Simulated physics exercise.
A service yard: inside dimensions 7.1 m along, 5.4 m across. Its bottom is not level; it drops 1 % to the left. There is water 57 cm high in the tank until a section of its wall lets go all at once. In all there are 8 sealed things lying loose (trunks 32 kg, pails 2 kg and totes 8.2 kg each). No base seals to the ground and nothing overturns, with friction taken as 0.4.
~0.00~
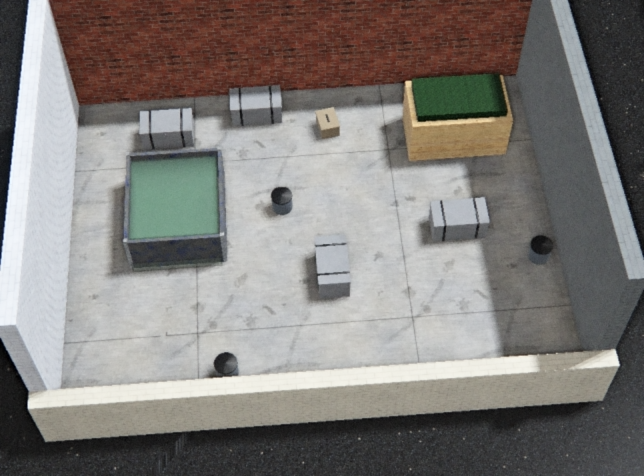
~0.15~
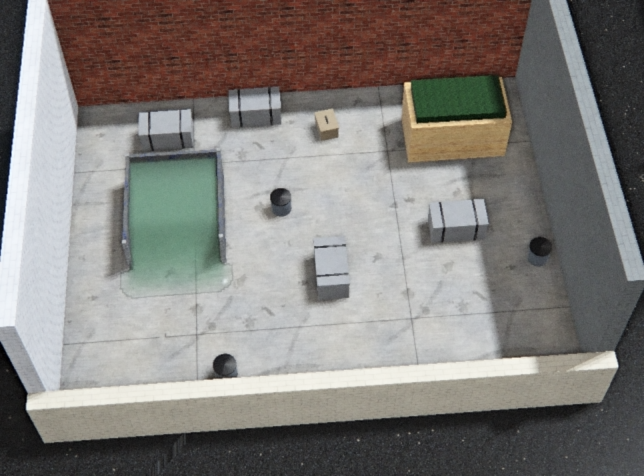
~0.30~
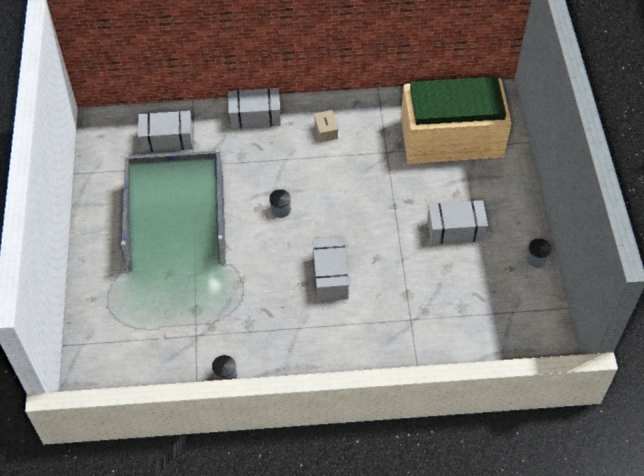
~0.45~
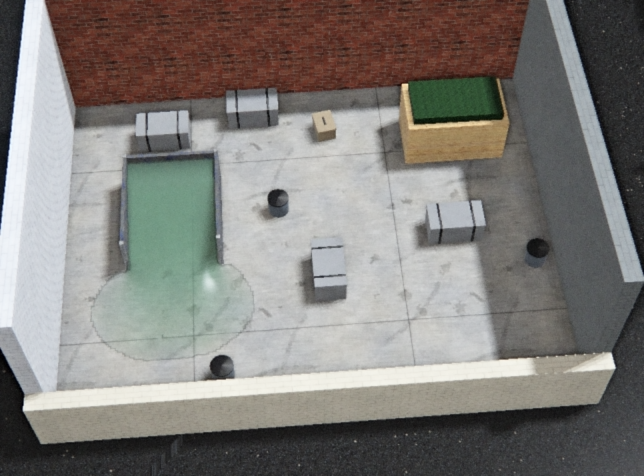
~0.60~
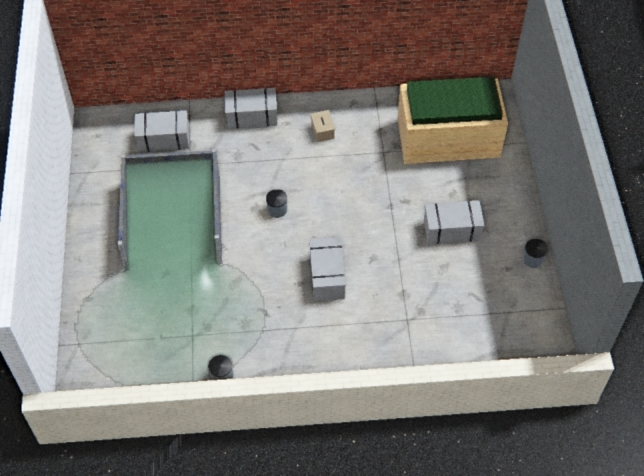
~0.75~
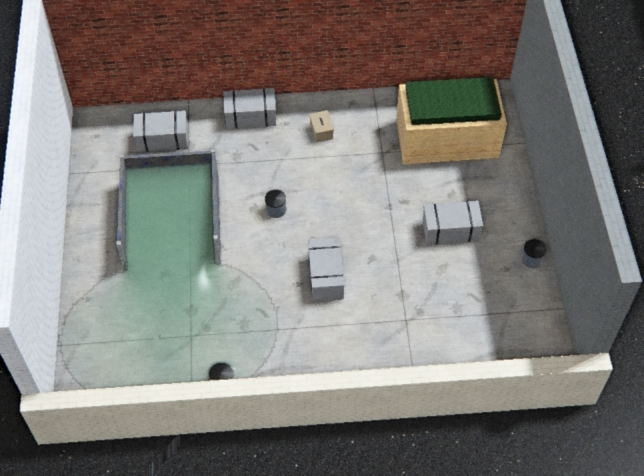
The video shows greenish water pouring from the open near side of a tank in a walled yard and spreading in a rounded sheet across the floor, reaching a dark pail, which shifts slightly toward the front wall.
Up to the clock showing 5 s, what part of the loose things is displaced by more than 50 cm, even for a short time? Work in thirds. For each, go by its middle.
Low band.
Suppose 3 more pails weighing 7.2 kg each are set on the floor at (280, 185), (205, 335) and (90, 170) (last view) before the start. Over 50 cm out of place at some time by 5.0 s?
Result, one by one: Not exceeded, exceeded and exceeded.
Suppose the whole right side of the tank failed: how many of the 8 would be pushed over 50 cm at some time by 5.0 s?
Result: 5.
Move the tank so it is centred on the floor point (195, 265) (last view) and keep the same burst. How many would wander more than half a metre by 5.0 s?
That would give 2.
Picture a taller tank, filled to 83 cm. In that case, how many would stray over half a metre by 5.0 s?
2.
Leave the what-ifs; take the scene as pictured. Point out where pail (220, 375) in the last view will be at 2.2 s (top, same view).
About pixel (347, 363).
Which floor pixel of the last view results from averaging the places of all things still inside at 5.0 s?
Mean position approx. (355, 198).
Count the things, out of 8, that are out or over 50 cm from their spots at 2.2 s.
By then the count is 1.
After 1.1 s 0 of 8 are over 50 cm from their spots; 1 afloat.
After 2.2 s 1 of 8 are over 50 cm from their spots; 1 afloat.
After 3.5 s 1 of 8 are over 50 cm from their spots; 1 afloat.
After 5.0 s 2 of 8 are over 50 cm from their spots, and 2 have been at some point; 2 afloat.
